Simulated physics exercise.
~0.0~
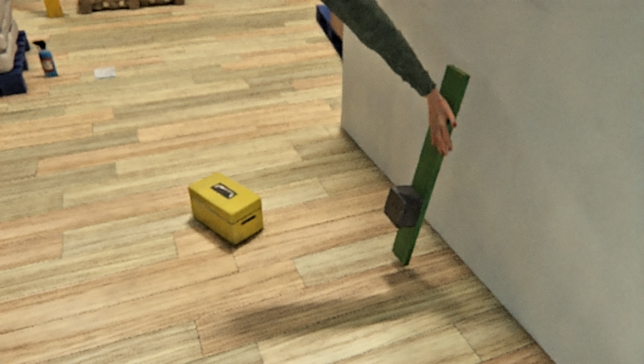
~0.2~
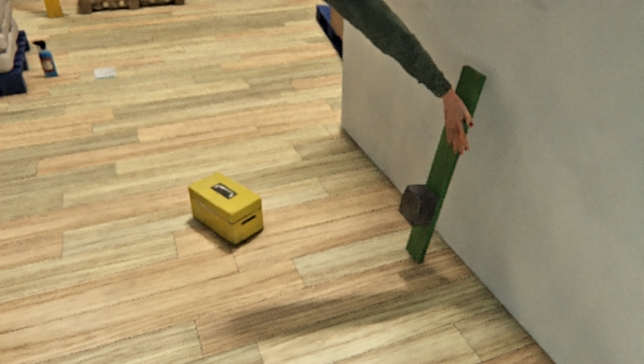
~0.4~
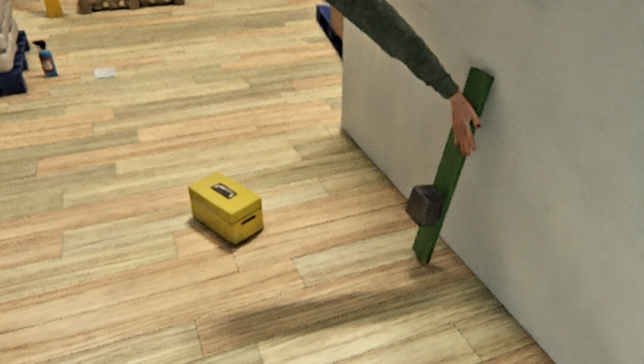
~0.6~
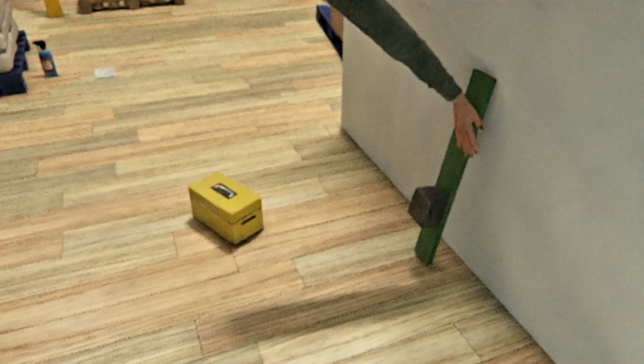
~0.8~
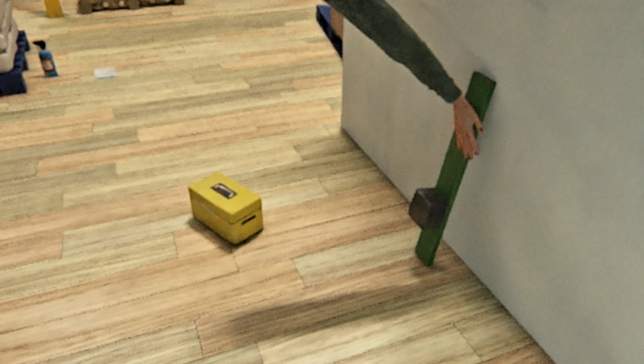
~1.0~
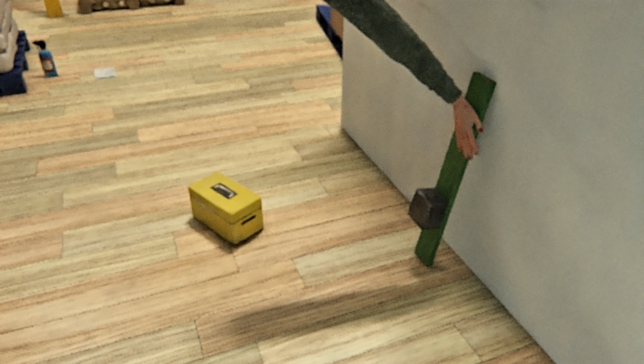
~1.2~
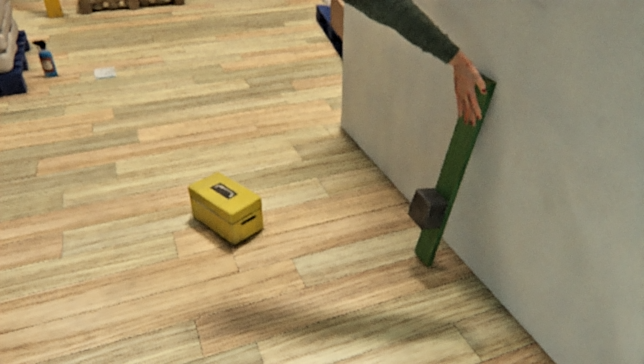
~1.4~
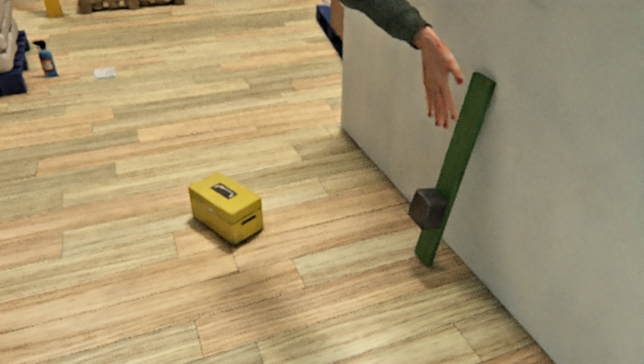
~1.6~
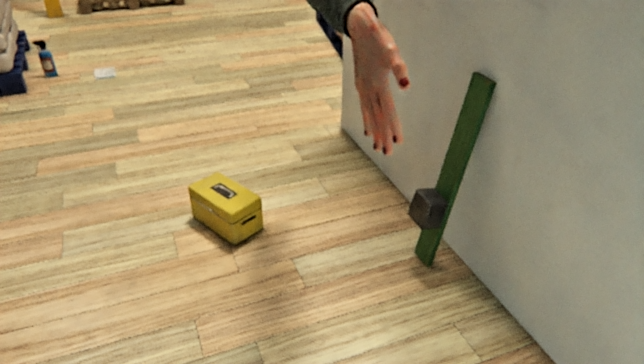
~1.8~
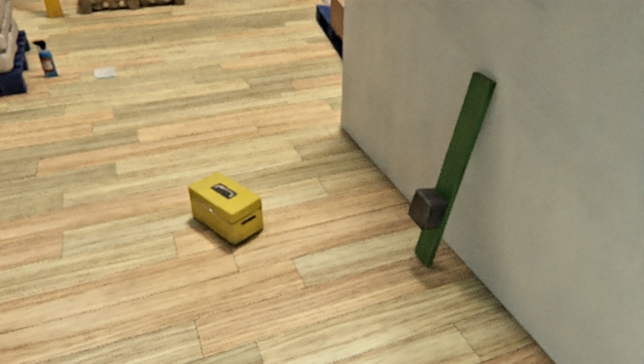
Green plank with a dark block attached being leant against a wall by a hand, which withdraws, leaving it propped there.
